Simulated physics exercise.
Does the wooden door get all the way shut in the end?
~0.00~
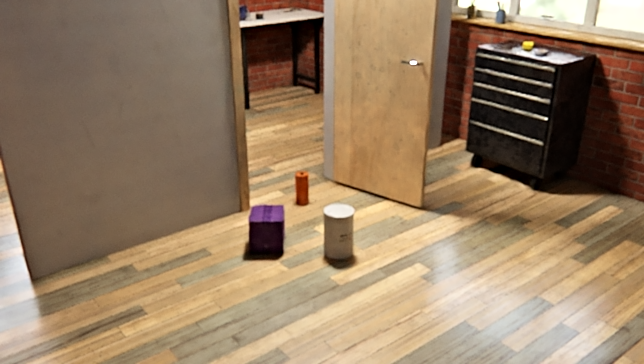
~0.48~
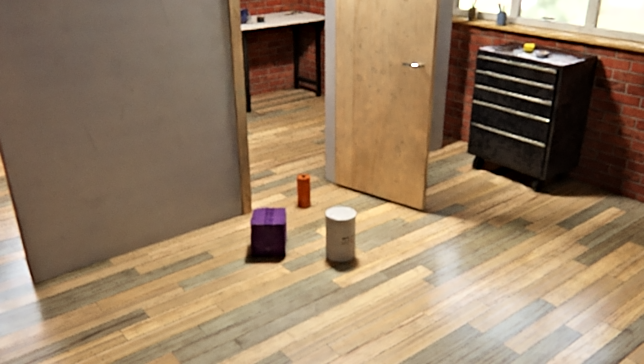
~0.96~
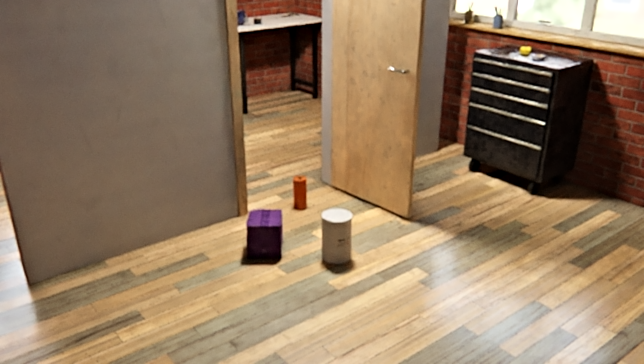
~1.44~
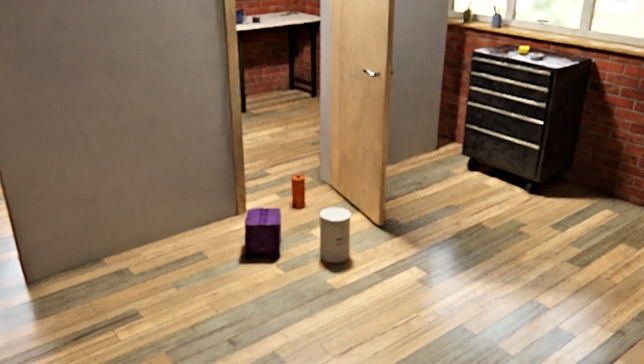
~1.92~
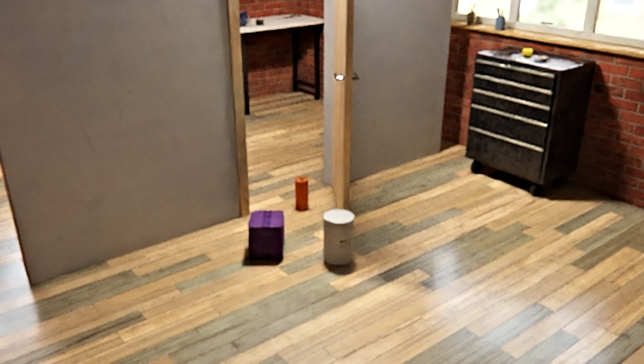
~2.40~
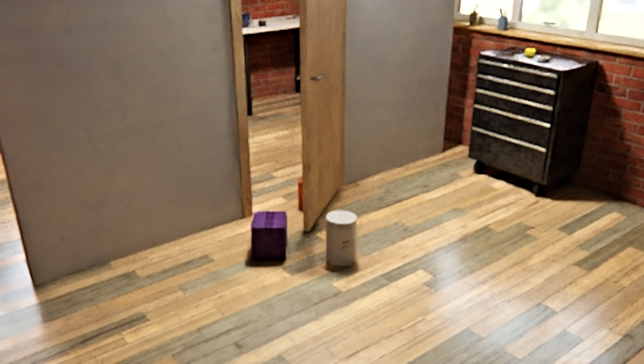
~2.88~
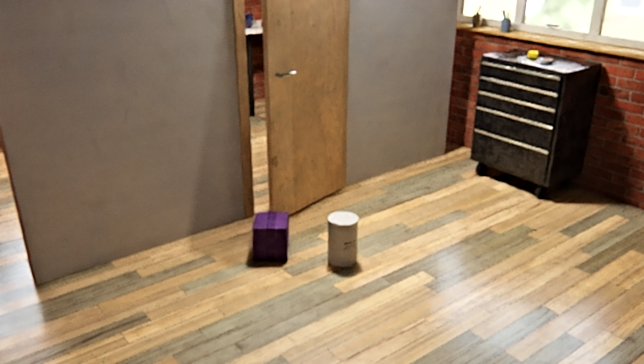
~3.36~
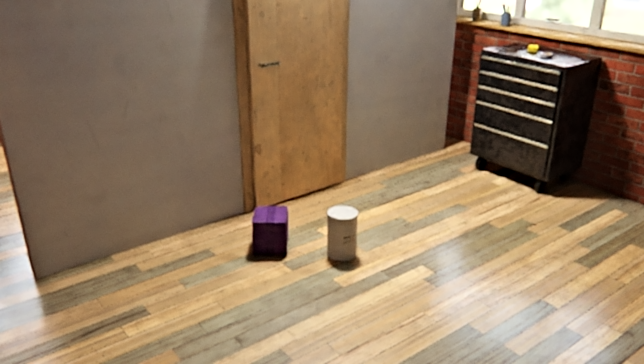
Yes, the door swings fully closed and rests in its frame. The purple box and the white canister are still standing in front of it.
